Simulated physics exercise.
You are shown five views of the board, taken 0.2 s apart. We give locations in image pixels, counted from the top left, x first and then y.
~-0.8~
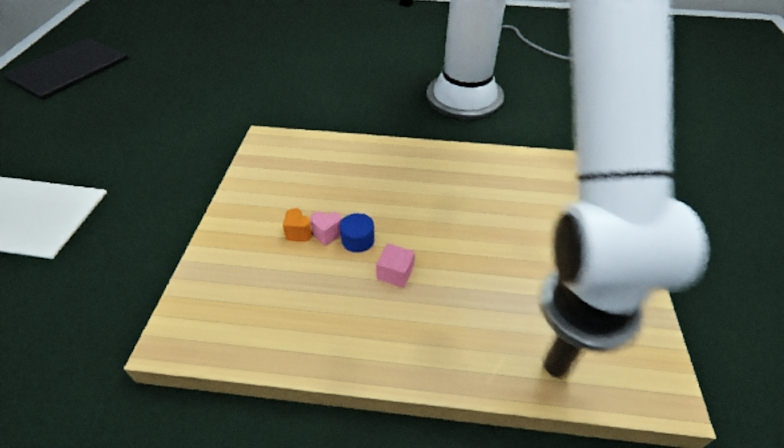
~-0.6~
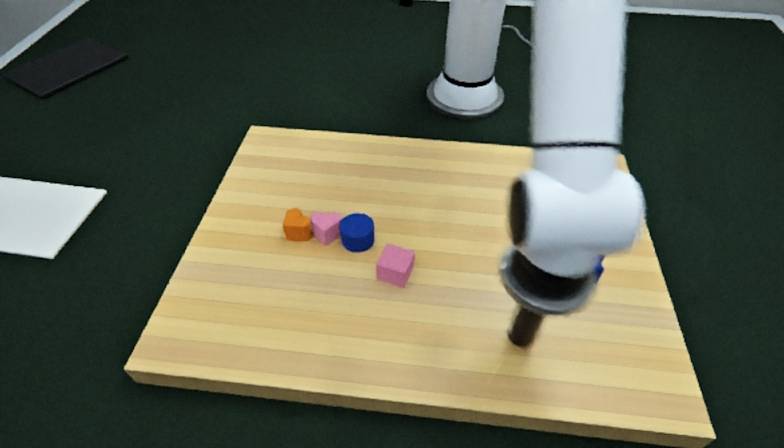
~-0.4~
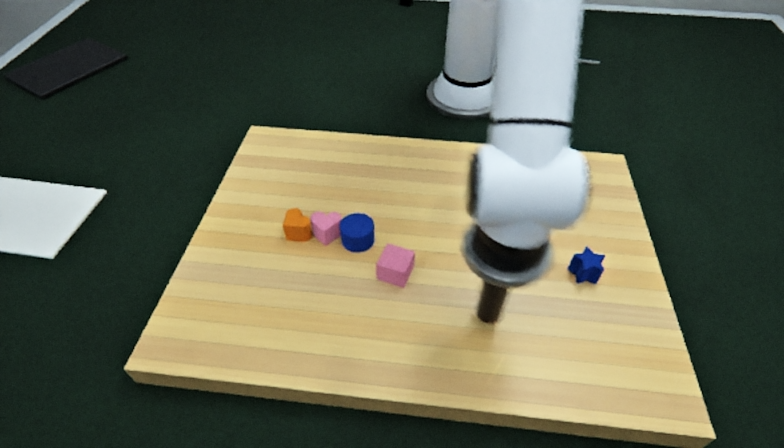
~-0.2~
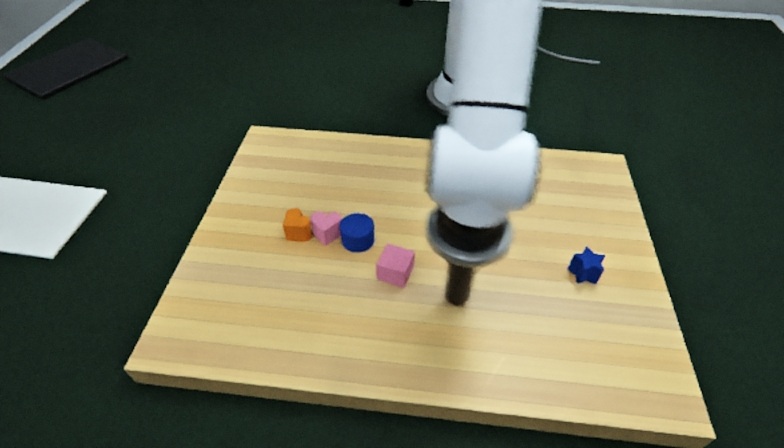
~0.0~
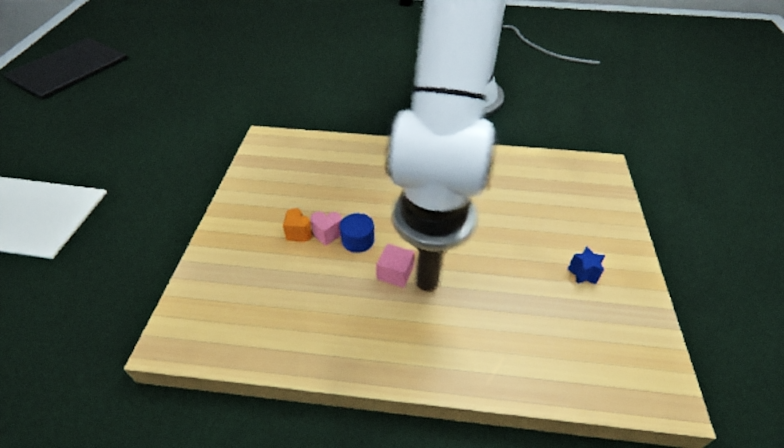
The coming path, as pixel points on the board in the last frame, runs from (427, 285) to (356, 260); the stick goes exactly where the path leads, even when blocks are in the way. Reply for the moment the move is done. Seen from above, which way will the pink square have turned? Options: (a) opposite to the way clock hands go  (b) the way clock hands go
The one that fits is b, the way clock hands go.
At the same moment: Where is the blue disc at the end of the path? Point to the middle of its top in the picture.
Its top centre lands on (347, 203).
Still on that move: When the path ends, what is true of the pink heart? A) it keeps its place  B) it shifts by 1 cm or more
My answer is option B.
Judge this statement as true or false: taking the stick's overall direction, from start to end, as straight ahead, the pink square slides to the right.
True - the claim holds.
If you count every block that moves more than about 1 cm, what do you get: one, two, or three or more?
I'd say three or more blocks get shifted by more than about 1 cm.
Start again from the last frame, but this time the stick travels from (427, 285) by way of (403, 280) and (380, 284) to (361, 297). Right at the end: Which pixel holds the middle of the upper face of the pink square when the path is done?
At (370, 249).
What follows on the original path. One third of the way, stick at (402, 271); pink square at (378, 250).
Two thirds of the way, stick at (380, 263); orange heart at (293, 219); pink heart at (322, 215), turned 30° anticlockwise; blue disc at (352, 214); pink square at (360, 237), turned 40° clockwise.
At the end, stick at (356, 255); orange heart at (293, 219); pink heart at (319, 211), turned 55° anticlockwise; blue disc at (347, 203); pink square at (346, 226), turned 60° clockwise.
